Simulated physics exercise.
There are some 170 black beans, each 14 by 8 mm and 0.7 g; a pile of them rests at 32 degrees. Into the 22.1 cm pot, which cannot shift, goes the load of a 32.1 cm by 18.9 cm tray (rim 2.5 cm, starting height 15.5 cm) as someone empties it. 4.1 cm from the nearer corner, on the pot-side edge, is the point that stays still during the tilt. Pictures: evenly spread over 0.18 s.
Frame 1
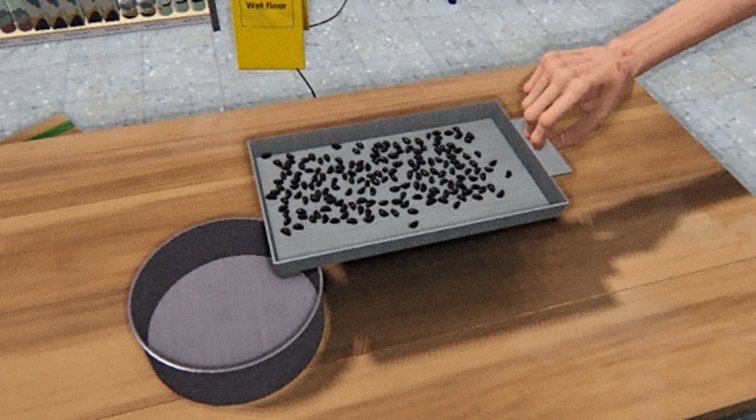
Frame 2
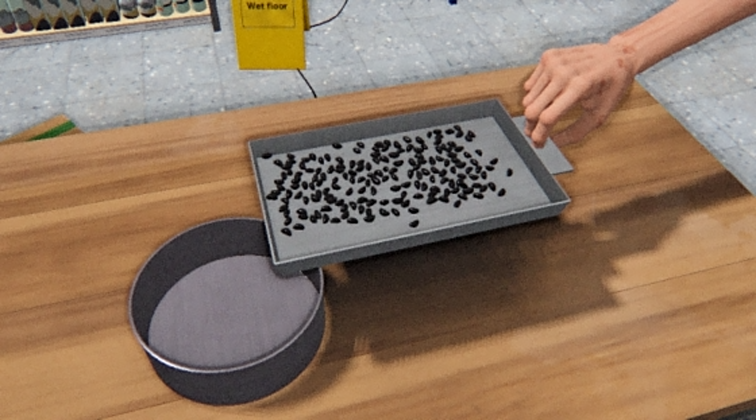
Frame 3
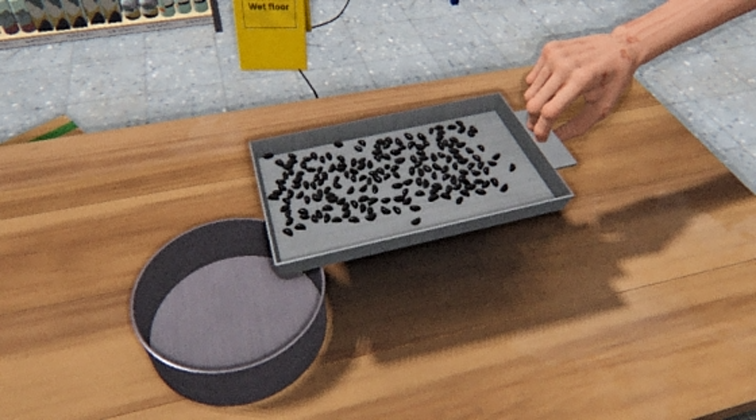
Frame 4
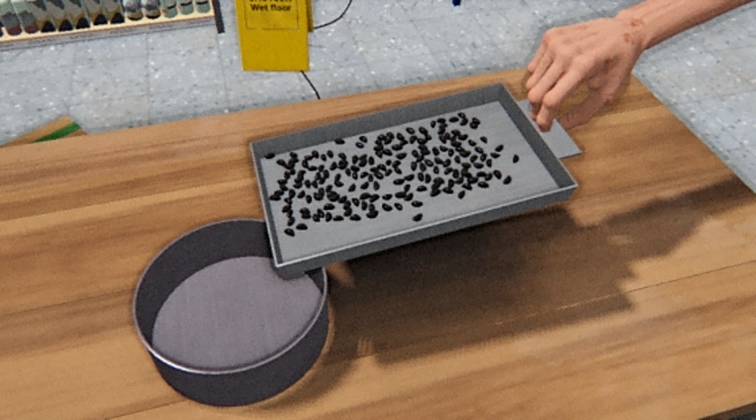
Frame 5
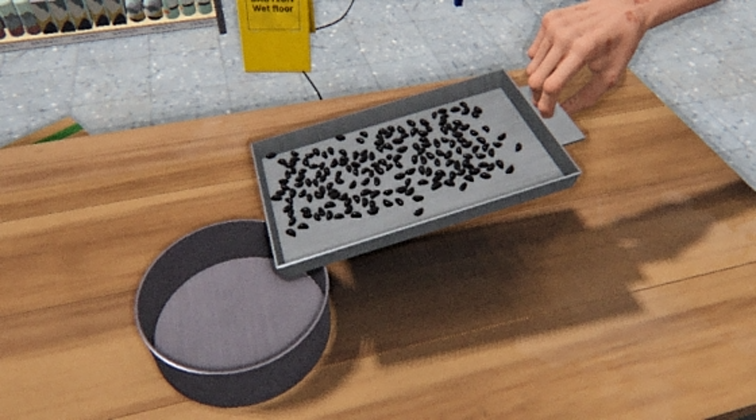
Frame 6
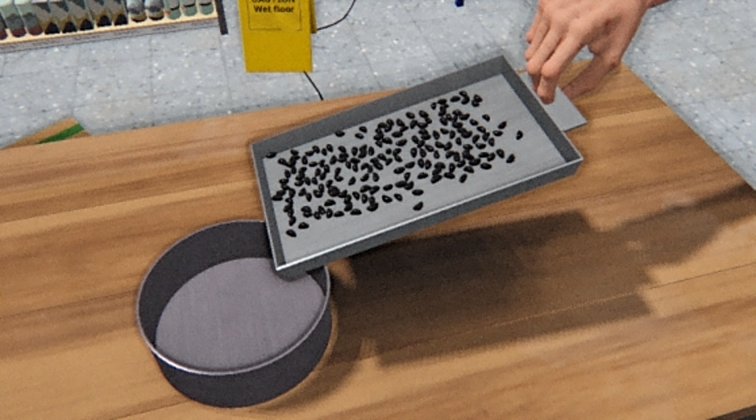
On a wooden tabletop, a hand gradually raising the right side of a gray tray of black beans beside a round pot.
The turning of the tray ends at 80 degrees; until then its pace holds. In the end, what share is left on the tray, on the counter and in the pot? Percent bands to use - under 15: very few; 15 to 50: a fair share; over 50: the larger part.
Left on the tray - a fair share, counter - very few, pot - the larger part.
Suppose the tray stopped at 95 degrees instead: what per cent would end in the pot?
In that case some 95 per cent.
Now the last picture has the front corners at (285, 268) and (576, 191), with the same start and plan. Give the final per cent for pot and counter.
Pot 55; counter 35.
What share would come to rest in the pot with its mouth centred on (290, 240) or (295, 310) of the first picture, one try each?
Estimates: 25 % and 35 %, in that order.
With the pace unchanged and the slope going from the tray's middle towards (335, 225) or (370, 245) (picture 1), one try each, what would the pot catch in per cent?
Approximately 80 percent, then 55 percent.
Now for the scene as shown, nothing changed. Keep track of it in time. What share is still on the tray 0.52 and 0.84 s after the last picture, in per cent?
Earlier moment 95, later moment 40.
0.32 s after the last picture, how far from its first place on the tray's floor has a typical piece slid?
By then it sits near 5 cm from where it began.
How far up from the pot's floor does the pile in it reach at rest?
Height: Approx. 1.5 cm.
Then, 0.32 s after the last picture, tilt 46 degrees; the tray holds 100 %, the pot 0 %.
Then, 0.52 s after the last picture, tilt 68 degrees; the tray holds 95 %, the pot 0 %.
Then, 0.84 s after the last picture, tilt 80 degrees; the tray holds 40 %, the pot 55 %.
In the end, tray 35 %, counter 5 %, pot 60 %.
